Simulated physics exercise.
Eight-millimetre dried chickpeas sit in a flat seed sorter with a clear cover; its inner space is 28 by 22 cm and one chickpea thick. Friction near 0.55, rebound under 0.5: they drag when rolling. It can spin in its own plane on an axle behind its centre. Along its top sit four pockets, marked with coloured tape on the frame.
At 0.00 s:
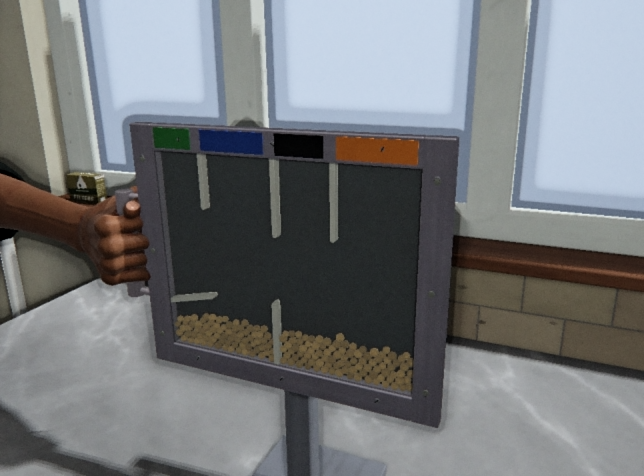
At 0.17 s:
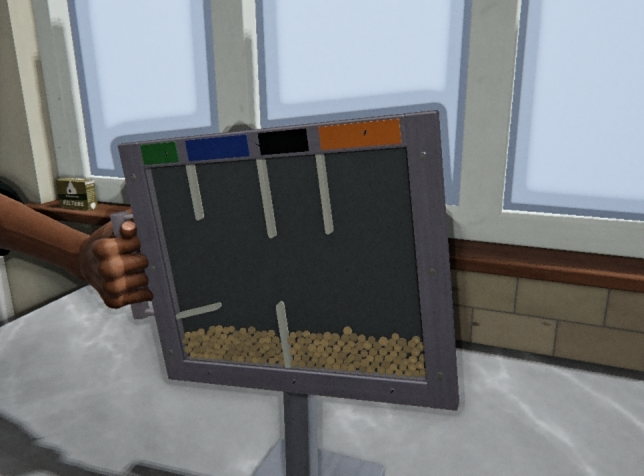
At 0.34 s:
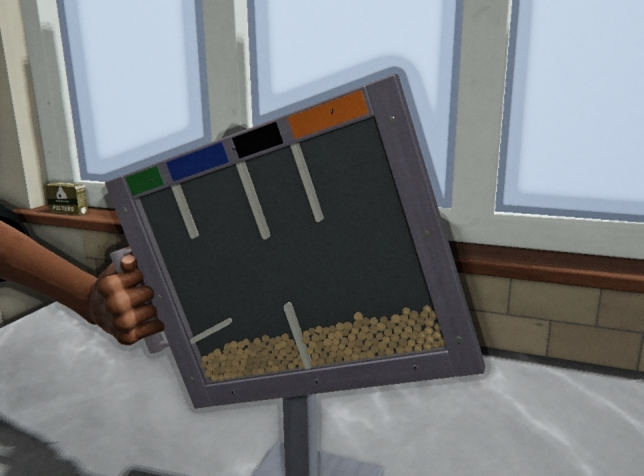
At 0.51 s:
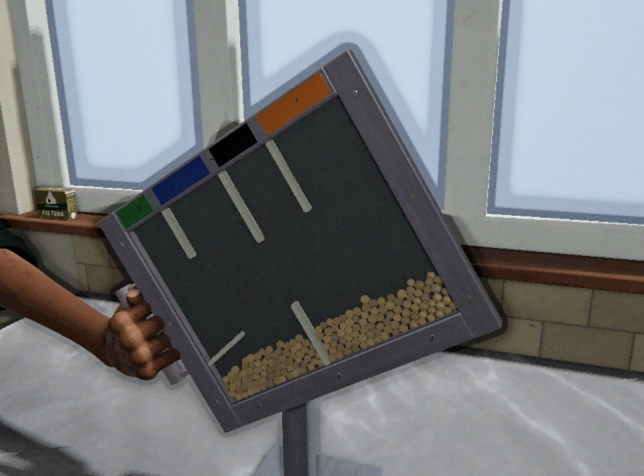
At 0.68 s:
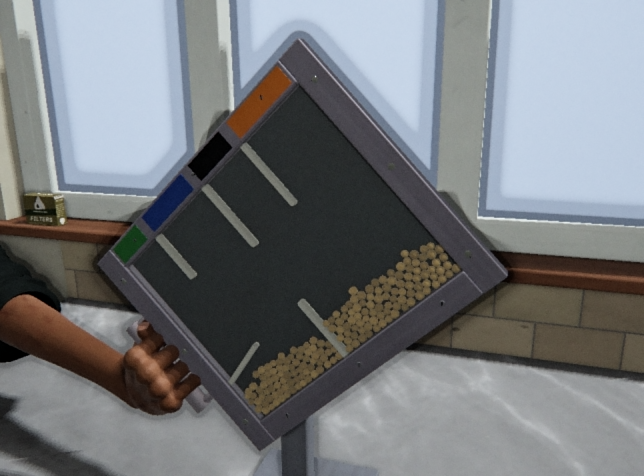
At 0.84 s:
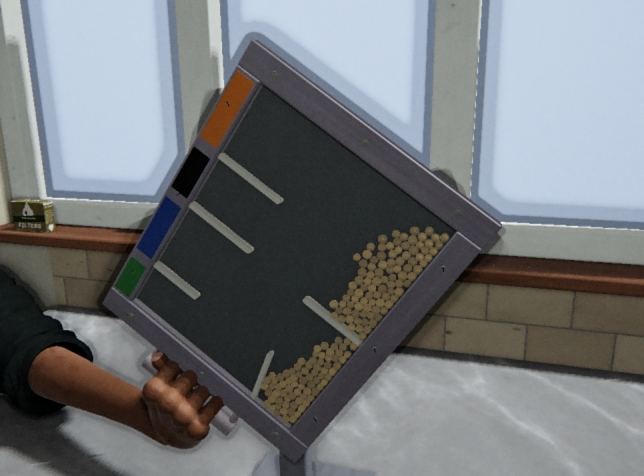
A flat, square-framed sorter with a dark interior stands on a pale marbled surface before bright windows and a brick wall, seen from the front. Green, blue, black and orange blocks line its top above pale partitions, with tan chickpeas heaped along the bottom. A hand at the left edge steadily turns it well anticlockwise, and the chickpeas shift into a slope rising to the right.
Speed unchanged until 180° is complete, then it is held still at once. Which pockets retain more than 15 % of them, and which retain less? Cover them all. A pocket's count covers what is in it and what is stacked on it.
Orange pocket - less; green pocket - more; black pocket - less; blue pocket - more.
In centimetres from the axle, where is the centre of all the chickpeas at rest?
Roughly 8 cm to the right of the axle and 7 cm beneath it.
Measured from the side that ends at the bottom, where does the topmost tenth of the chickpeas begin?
About 8 cm.
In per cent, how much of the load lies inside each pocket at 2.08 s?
Orange pocket: 0; green pocket: 25; black pocket: 0; blue pocket: 25.
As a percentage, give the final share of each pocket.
Orange pocket 0%, green pocket 40%, black pocket 0%, blue pocket 60%.
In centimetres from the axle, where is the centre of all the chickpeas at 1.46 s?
Offset from axle: Approx. 7 cm right, 3 cm below.
After 1.46 s it has turned 99°, the chickpeas' middle is 7 cm right of and 3 cm below the axle; inside pockets, nothing yet.
After 2.08 s it has turned 143°, the chickpeas' middle is 6 cm right of and 8 cm below the axle; inside pockets, green 25 %, blue 25 %.
At rest by 4.2 s, orange 0 %, green 40 %, black 0 %, blue 60 %.
